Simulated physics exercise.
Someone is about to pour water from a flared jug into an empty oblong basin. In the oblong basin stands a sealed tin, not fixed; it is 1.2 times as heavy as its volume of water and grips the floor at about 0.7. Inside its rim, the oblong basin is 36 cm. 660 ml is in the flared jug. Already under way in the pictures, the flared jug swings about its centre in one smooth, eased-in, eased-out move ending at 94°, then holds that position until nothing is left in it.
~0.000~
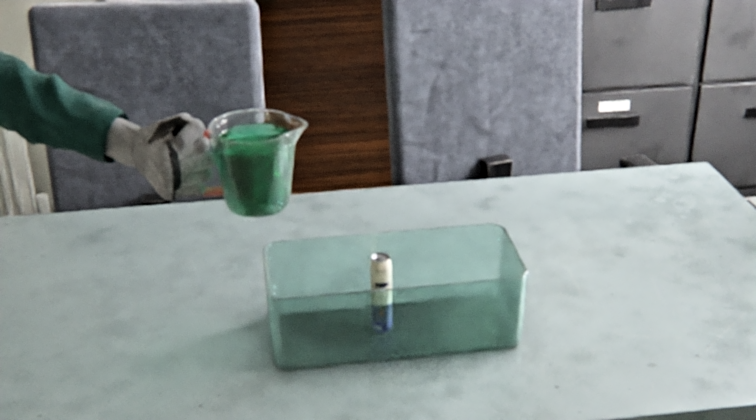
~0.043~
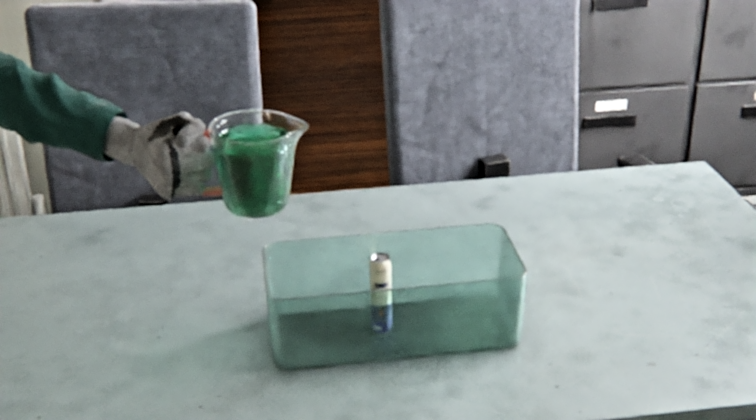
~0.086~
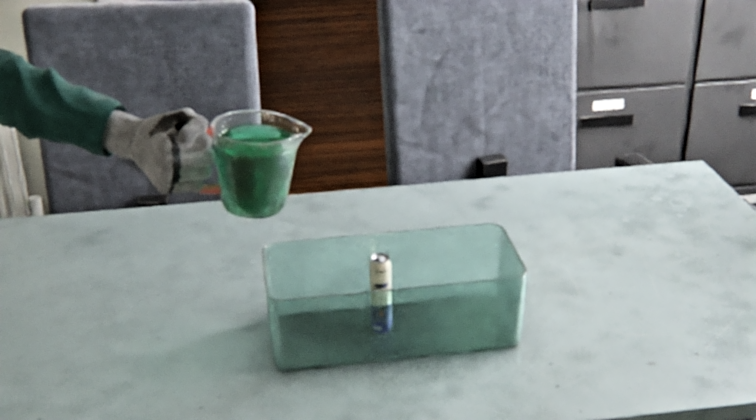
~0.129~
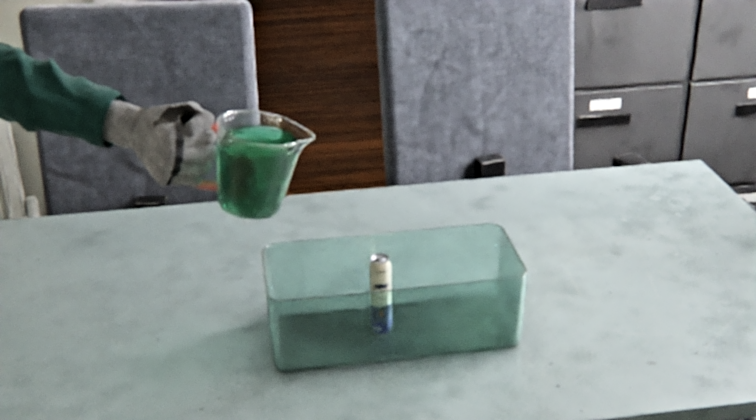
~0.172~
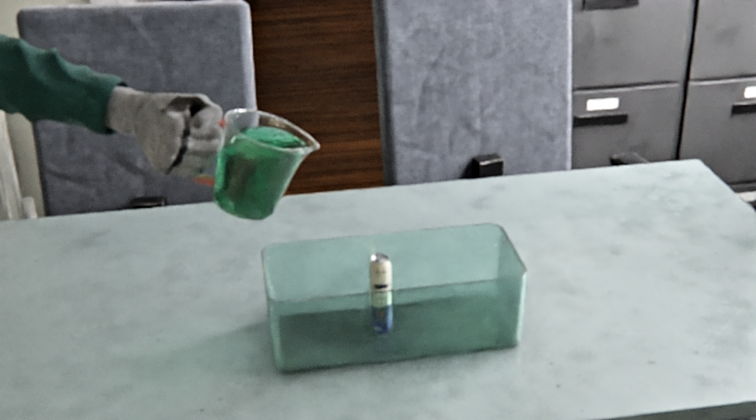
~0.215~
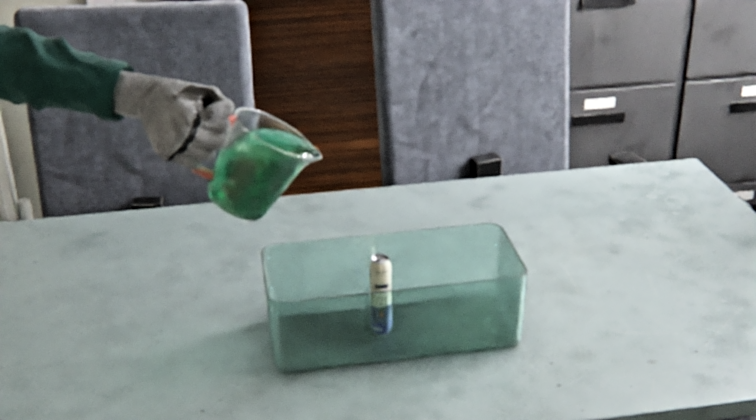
A clear jug of green liquid, held by a gloved hand, tilted slowly and then further to the right above a greenish see-through basin, where a small can stood still on the table.
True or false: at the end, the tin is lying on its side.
True.
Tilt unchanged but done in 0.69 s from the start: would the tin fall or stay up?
The tin tumbles.
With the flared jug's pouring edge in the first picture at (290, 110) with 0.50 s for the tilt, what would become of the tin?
Result: Tin tipped over.
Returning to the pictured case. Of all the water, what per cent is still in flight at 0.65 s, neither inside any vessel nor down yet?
About 20 per cent.
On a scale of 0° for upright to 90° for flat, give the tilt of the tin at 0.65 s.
The tilt comes to near 15°.
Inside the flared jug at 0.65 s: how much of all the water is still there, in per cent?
Close to 18 in a hundred.
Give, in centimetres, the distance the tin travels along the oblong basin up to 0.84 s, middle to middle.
9 cm, roughly.
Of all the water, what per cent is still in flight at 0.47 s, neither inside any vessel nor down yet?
Roughly 34 percent.
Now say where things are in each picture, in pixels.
In the first picture, it leans 0°; its right rim is at (308, 123); the water meets the walls at (213, 139) and (294, 134); the oblong basin's rim runs from (266, 271) to (515, 250); the tin's top is at (381, 261).
In the second picture, it leans 1°; its right rim is at (308, 125); the water meets the walls at (213, 139) and (294, 135).
In the third picture, it leans 6°; its right rim is at (311, 129); the water meets the walls at (216, 138) and (296, 137).
In the fourth picture, it leans 12°; its right rim is at (315, 136); the water meets the walls at (219, 138) and (300, 139).
In the fifth picture, it leans 21°; its right rim is at (319, 145); the water meets the walls at (222, 141) and (307, 142).
In the sixth picture, it leans 31°; its right rim is at (322, 156); the water meets the walls at (220, 153) and (318, 150).
Then, 0.47 s in, the tilt is 89° and 54 per cent is still to pour; the tin stands where it began.
Then, 0.65 s in, the tilt is 94° and 17 per cent is still to pour; the tin leans 15°.
Then, 0.84 s in, the tilt is 94° and 4 per cent is still to pour; the tin lies on its side.
Then, 1.05 s in, the tilt is 94° and 1 per cent is still to pour; the tin lies on its side.
Finally, the tin lies on its side.
